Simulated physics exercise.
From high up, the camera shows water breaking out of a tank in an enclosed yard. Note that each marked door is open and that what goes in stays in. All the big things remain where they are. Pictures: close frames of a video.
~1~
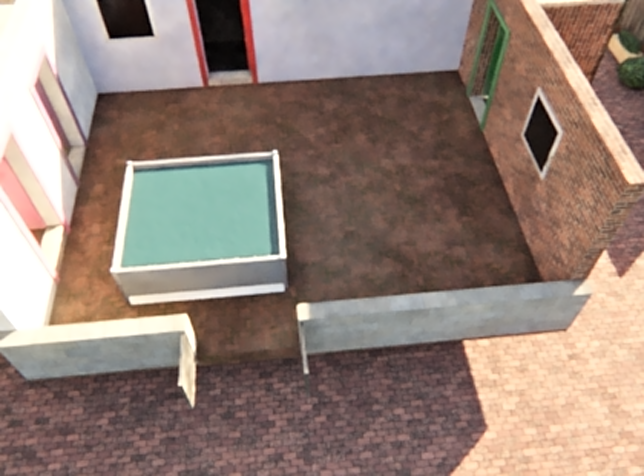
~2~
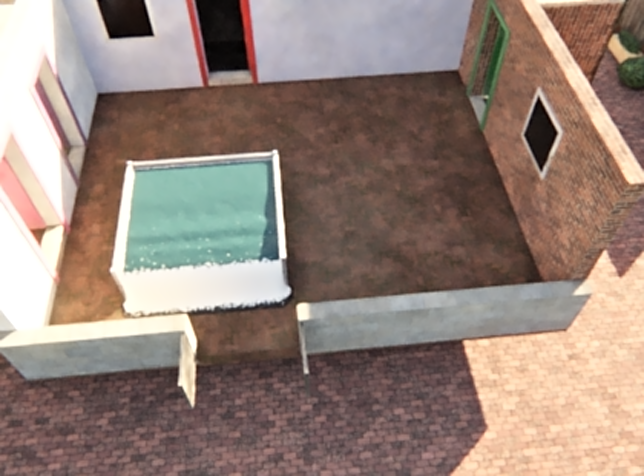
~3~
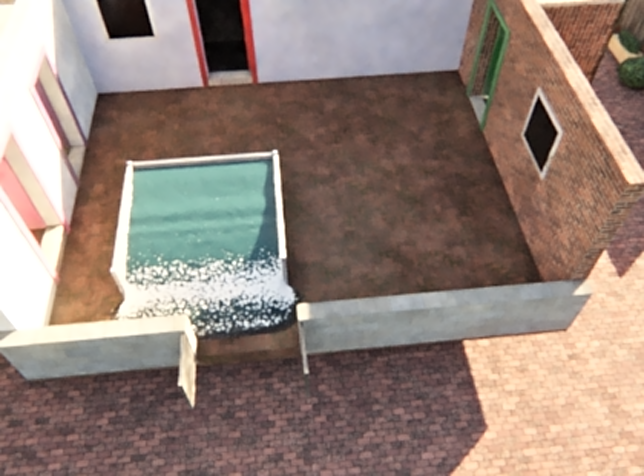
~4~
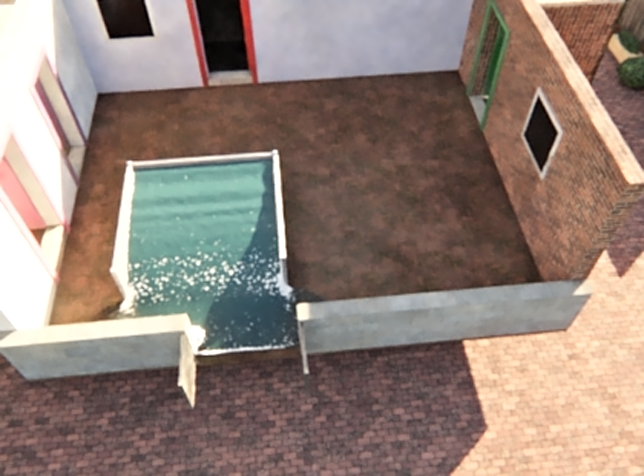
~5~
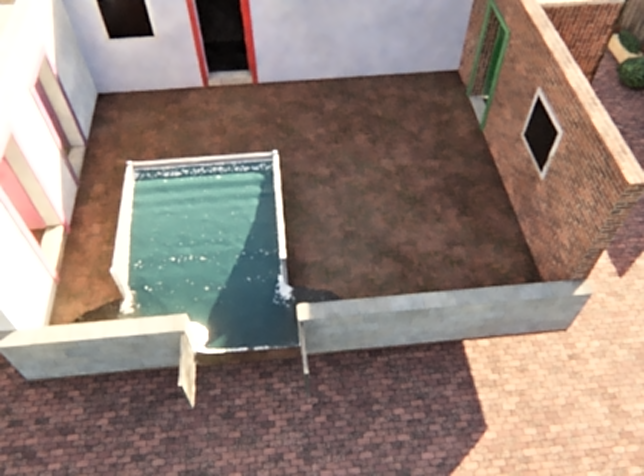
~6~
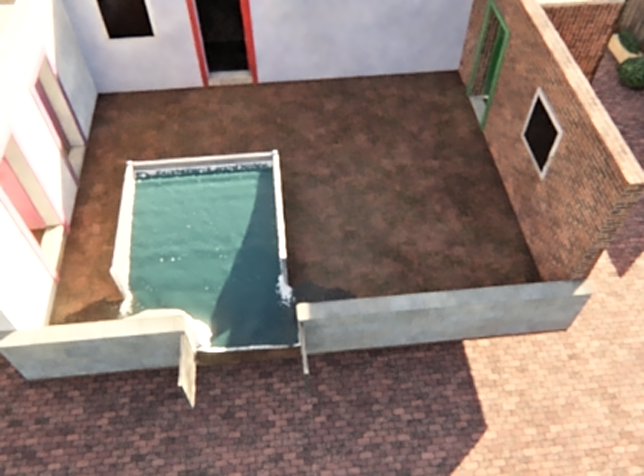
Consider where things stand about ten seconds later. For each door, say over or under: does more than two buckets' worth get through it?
Outcome: Purple door: Within the cap; green door: Within the cap; red door: Within the cap; pink door: Within the cap.
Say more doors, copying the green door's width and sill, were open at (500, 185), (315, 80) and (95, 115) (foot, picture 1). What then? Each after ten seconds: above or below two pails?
Log: Door one is below the limit; door two is below the limit; door three is above the limit.
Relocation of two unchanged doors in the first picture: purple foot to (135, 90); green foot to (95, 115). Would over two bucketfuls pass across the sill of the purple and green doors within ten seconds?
I reckon the purple door breaks the limit, and the green door breaks the limit.
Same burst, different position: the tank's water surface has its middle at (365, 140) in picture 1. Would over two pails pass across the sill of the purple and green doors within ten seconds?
Result - purple door ends up below, green door ends up above.
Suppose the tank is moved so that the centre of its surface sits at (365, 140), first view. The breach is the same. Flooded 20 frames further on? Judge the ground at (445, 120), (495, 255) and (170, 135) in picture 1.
Well, in the order you listed them, they'd be reached by the flood, reached by the flood and unreached.
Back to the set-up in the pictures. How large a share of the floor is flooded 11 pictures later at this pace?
That comes to about 25 per cent.
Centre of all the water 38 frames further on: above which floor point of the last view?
The water's middle lies around (217, 213).
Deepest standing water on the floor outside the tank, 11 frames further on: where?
Deepest spot: Around (43, 355).
A moment on, water covers 15 % of the floor; the purple door not reached, the green door not reached, the red door not reached, the pink door wet at the sill, nothing in.
Next, water covers 25 % of the floor; the purple door wet at the sill, nothing in, the green door not reached, the red door not reached, the pink door wet at the sill, nothing in.
Then, water covers 40 % of the floor; the purple door wet at the sill, nothing in, the green door not reached, the red door not reached, the pink door wet at the sill, nothing in.
Later, water covers 55 % of the floor; the purple door wet at the sill, nothing in, the green door wet at the sill, nothing in, the red door wet at the sill, nothing in, the pink door wet at the sill, nothing in.
In the end, water covers 95 % of the floor; the purple door wet at the sill, nothing in, the green door wet at the sill, nothing in, the red door wet at the sill, nothing in, the pink door wet at the sill, nothing in.
